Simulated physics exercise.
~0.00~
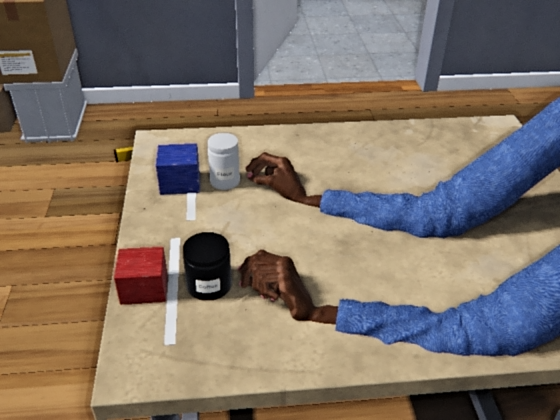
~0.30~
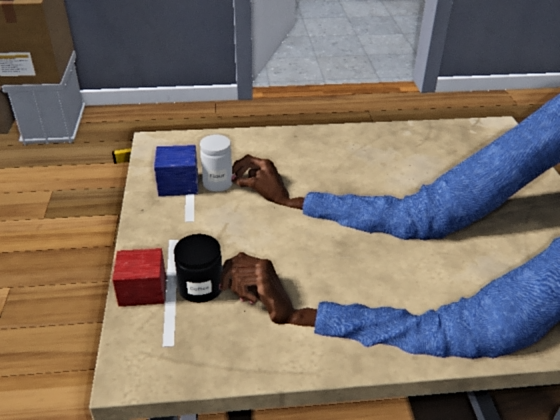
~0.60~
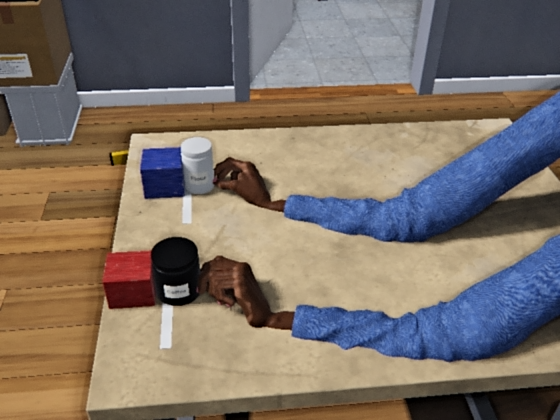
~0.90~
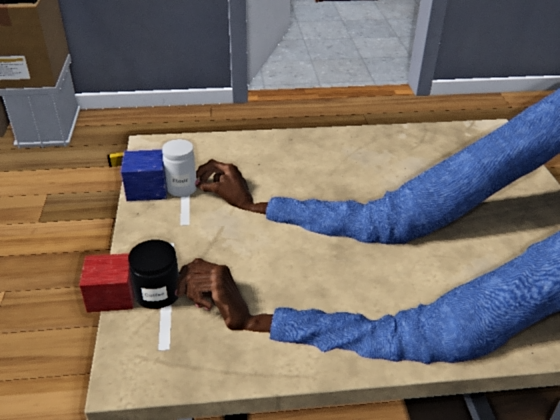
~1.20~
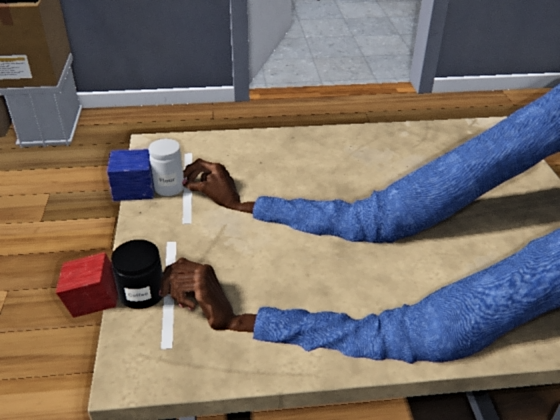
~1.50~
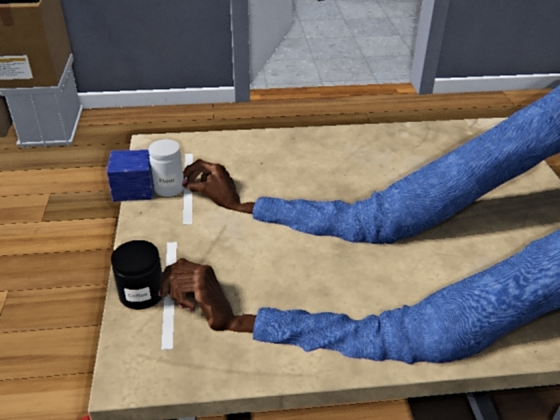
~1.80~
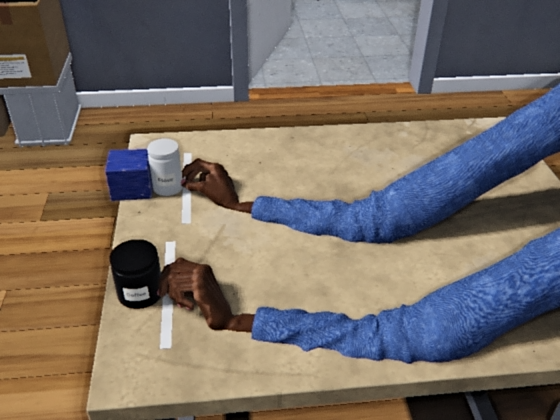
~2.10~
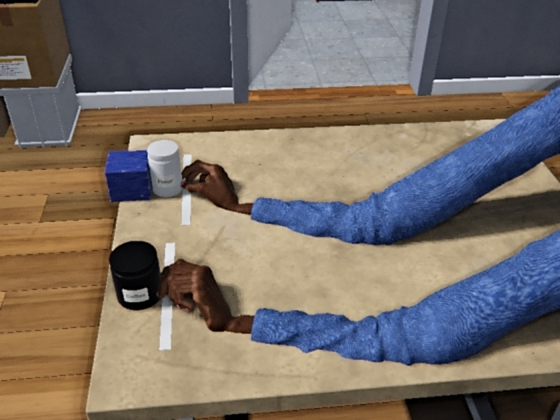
At first, two blue-sleeved arms reach in from the right across a pale tabletop, one hand behind a white jar and blue block, the other behind a black jar and red block. The hands move left, and each jar pushes the block in front of it past a strip of white tape. As the fingers near the tape, the red block reaches the left edge, turning and tipping outward. It then drops off the table and out of sight. The hands stay still beside the jars, and the blue block remains at the edge, still on the table.
